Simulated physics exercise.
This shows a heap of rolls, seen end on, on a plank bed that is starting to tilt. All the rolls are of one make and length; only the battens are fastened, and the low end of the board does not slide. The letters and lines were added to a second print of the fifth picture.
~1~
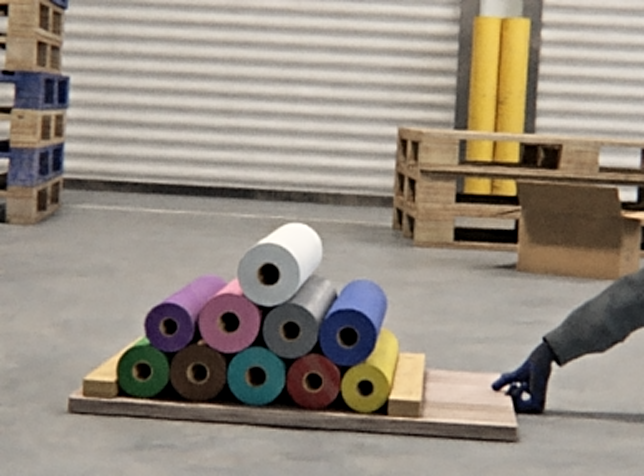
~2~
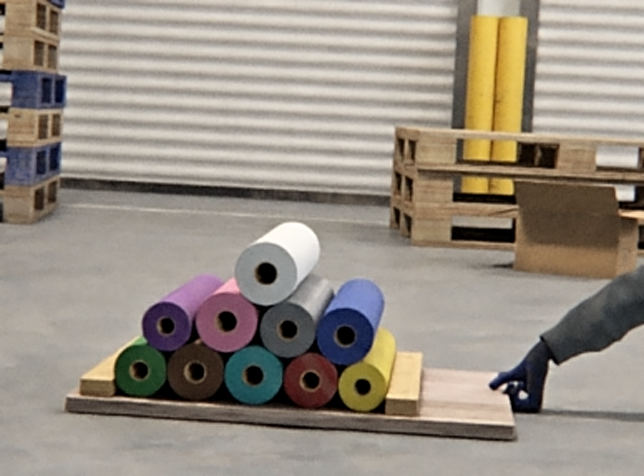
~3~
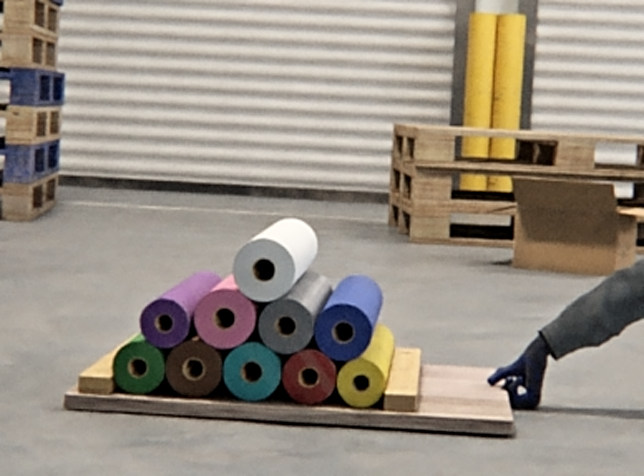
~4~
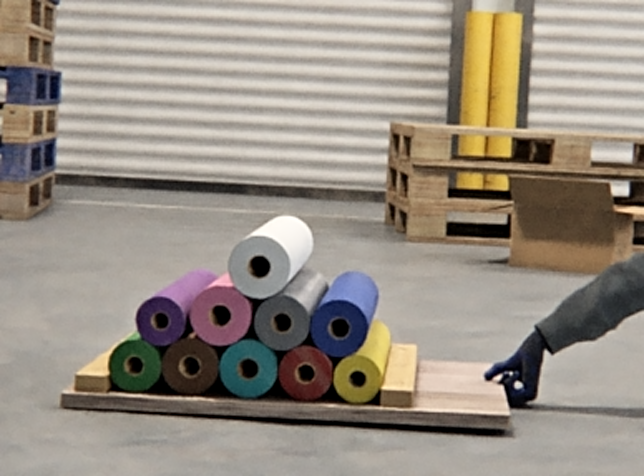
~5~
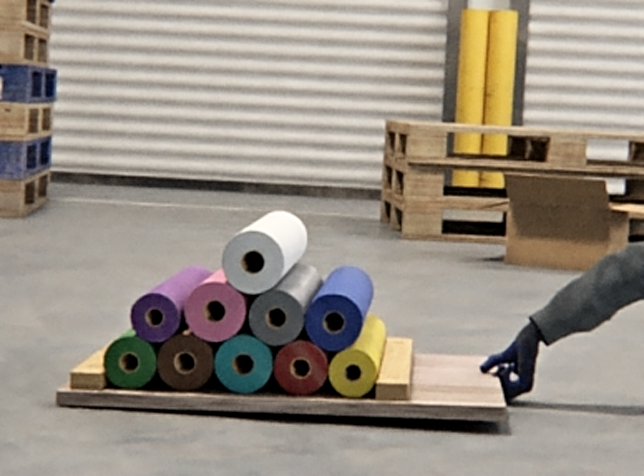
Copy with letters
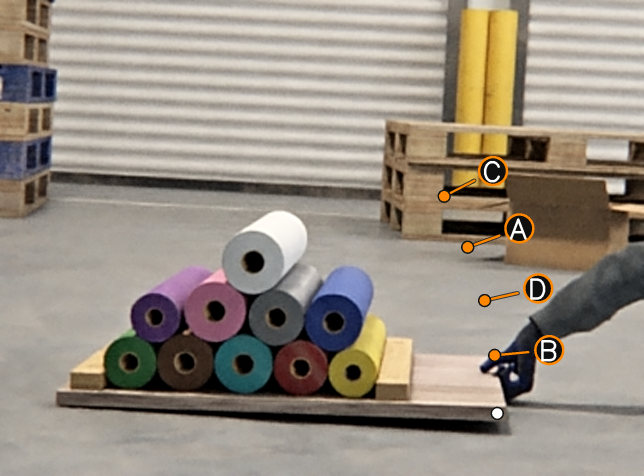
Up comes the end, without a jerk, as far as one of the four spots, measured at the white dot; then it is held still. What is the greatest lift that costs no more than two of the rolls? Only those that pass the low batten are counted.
The highest mark that will do is A.
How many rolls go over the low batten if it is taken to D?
At D the number is none.
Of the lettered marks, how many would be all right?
Three of the four.
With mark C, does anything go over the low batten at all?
Yes, at C.
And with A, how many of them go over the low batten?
With A, none.
On the marked copy, A at (468, 247); B at (495, 355); C at (444, 196); D at (485, 301); the white dot at (498, 413).
Taking A. A third of the way, board at 15°.
Two thirds of the way, board at 23°.
When it is over, board at 23°, none over the low batten.
As for the rest, B none over the low batten; C three over the low batten (pink, purple, white); D none over the low batten.
